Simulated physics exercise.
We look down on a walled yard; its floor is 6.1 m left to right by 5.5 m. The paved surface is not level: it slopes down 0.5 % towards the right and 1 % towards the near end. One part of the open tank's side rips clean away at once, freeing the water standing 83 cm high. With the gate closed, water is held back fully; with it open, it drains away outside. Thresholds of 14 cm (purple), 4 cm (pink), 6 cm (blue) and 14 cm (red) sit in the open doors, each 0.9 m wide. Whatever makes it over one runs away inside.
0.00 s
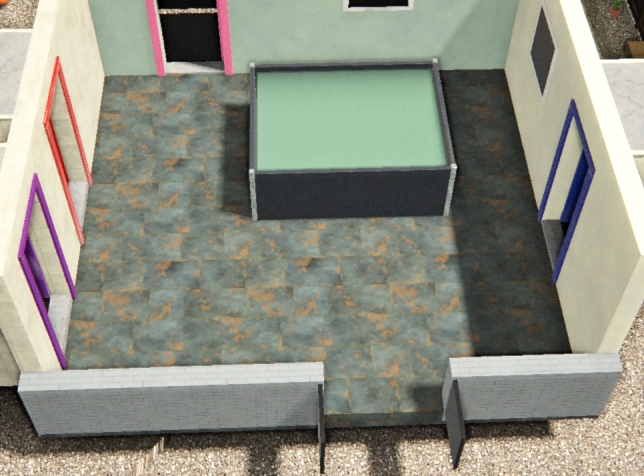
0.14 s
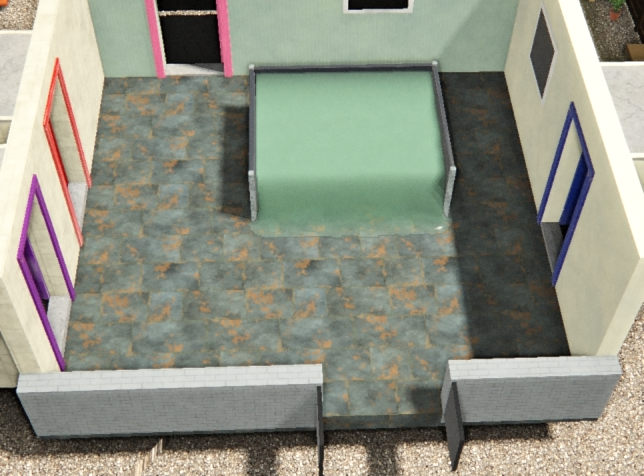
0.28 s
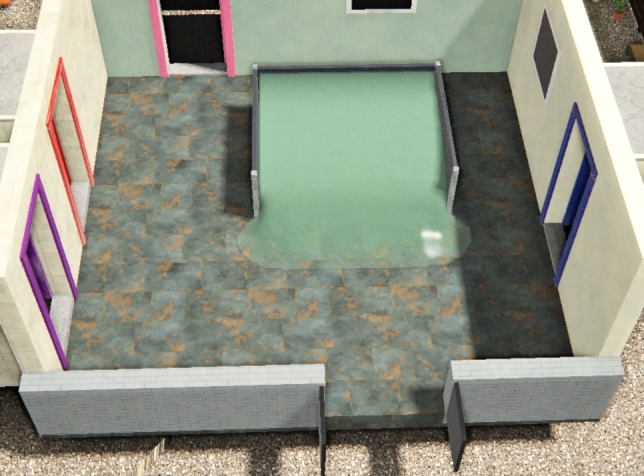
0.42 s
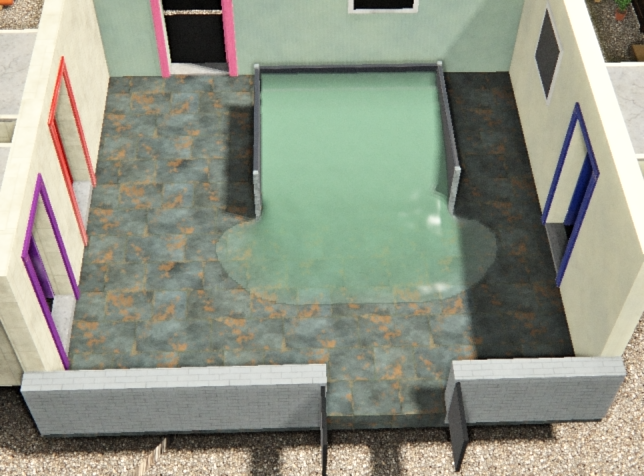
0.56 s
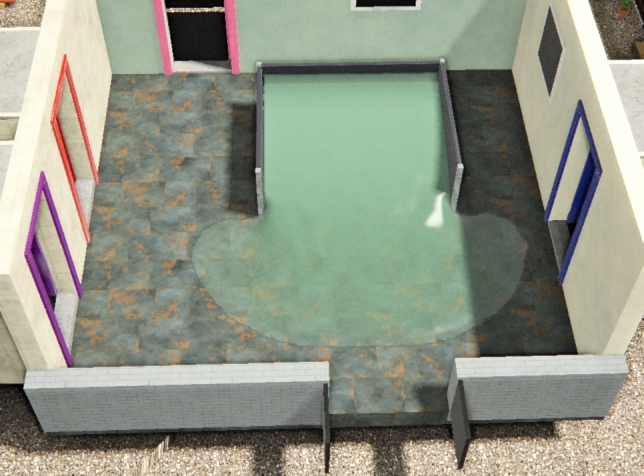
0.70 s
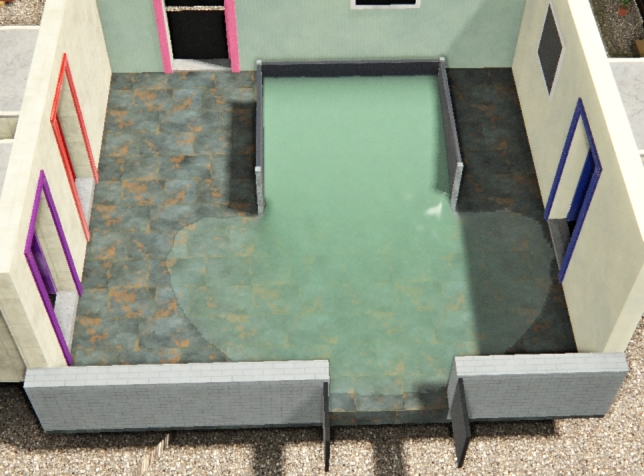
A walled yard with a mottled grey-green and rust tiled floor is seen from high above its near side, the view shifting very slightly. A dark-sided tank of pale green water stands against the back wall, with pink and red and purple doorways to the left, a blue one at right, and a gap in the low grey front wall. The tank's near side vanishes and water pours out, spreading forward and sideways in a widening rounded sheet that reaches the gap.
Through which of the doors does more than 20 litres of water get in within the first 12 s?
At the purple door the total will be higher than the limit. At the pink door the total will be higher than the limit. At the blue door the total will be higher than the limit. At the red door the total will be lower than the limit.
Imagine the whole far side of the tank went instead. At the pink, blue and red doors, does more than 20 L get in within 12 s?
The pink door comes out more than that, the blue door more than that and the red door less than that.
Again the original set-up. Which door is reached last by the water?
That would be the pink door.
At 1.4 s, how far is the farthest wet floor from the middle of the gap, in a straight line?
Distance: Approx. 4.2 m.
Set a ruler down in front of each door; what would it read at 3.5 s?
In centimetres, the purple door has 21, the pink door 0, the blue door 12 and the red door 6.
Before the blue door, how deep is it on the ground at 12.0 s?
The depth comes to around 8.5 centimetres.
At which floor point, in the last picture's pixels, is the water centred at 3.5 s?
About (330, 279).
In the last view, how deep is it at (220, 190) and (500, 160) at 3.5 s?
1 and 3 cm, in that order.
After 1.4 s water covers 45 % of the floor and is deepest (48 cm) near (574, 387); purple door not reached, pink door not reached, blue door 7 cm at the sill, 0 L in, red door not reached.
After 2.2 s water covers 50 % of the floor and is deepest (48 cm) near (65, 400); purple door 17 cm at the sill, 0 L in, pink door not reached, blue door 3 cm at the sill, 1 L in, red door not reached.
After 3.5 s water covers 70 % of the floor and is deepest (28 cm) near (65, 400); purple door 21 cm at the sill, 34 L in, pink door not reached, blue door 12 cm at the sill, 15 L in, red door 6 cm at the sill, 0 L in.
After 7.0 s water covers 100 % of the floor and is deepest (13 cm) near (339, 84); purple door 9 cm at the sill, 53 L in, pink door 10 cm at the sill, 46 L in, blue door 7 cm at the sill, 32 L in, red door 5 cm at the sill, 0 L in.
After 12.0 s water covers 100 % of the floor and is deepest (10 cm) near (515, 124); purple door 3 cm at the sill, 53 L in, pink door 6 cm at the sill, 102 L in, blue door 9 cm at the sill, 39 L in, red door 7 cm at the sill, 0 L in.
